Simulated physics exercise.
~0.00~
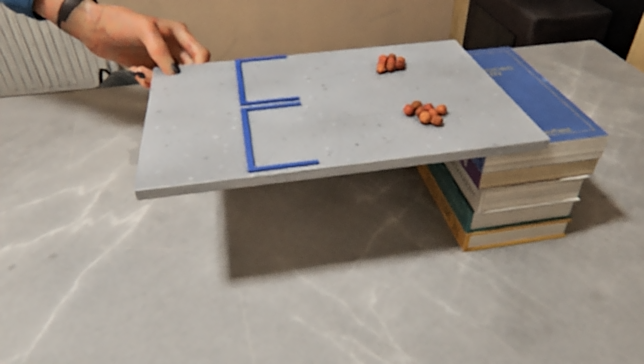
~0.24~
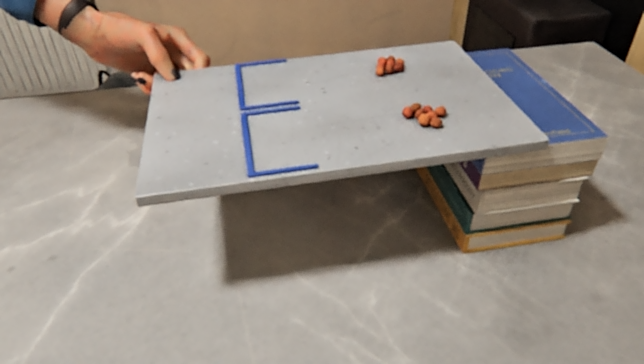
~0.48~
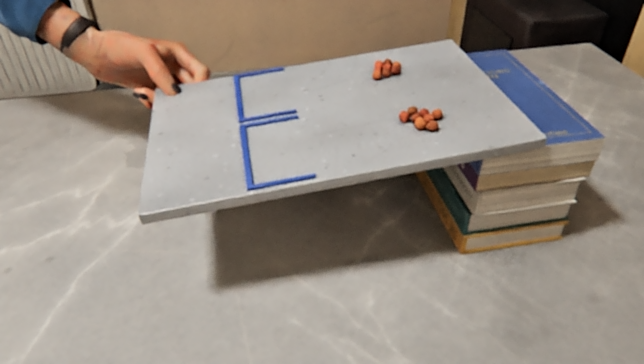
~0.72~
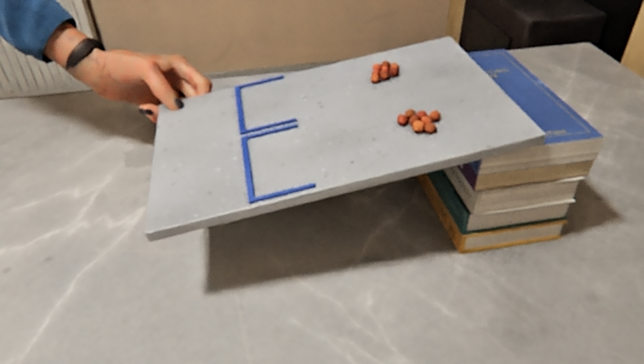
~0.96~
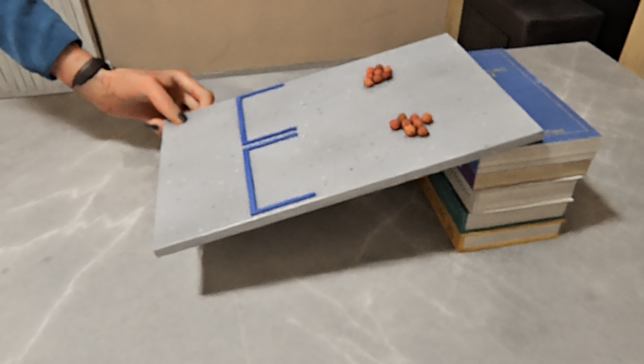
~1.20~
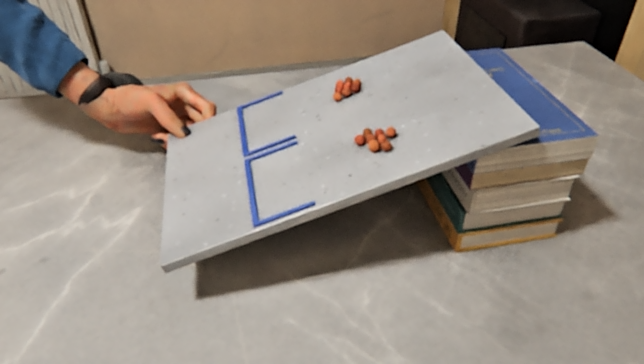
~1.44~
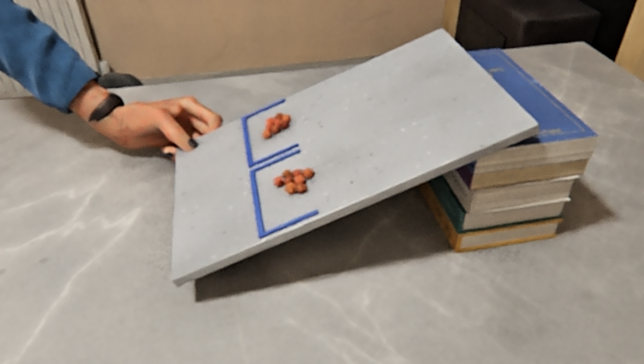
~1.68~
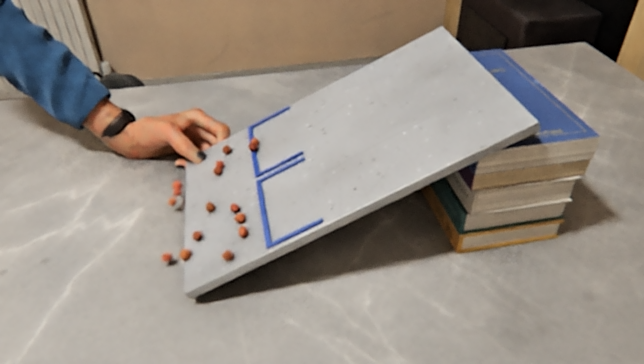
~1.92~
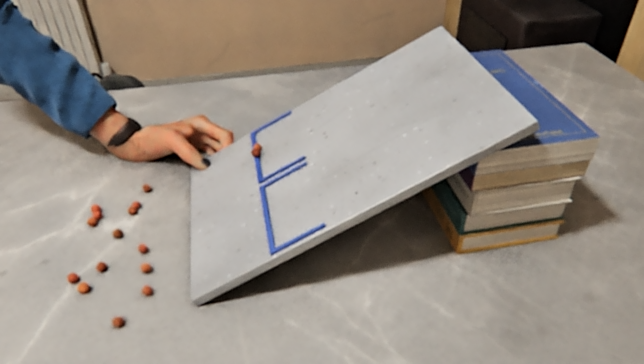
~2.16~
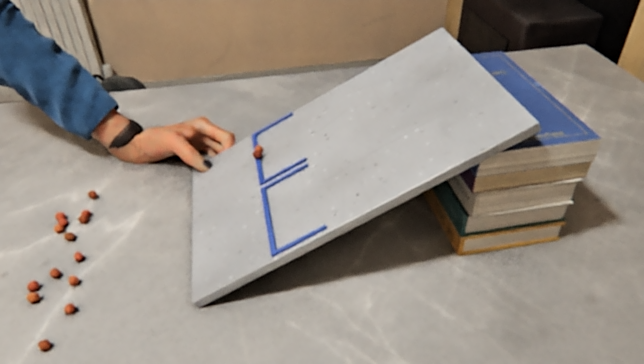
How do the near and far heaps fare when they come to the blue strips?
Both heaps get past their strips. The near one goes over completely, and the far one goes over except for a single piece that stays at its strip.
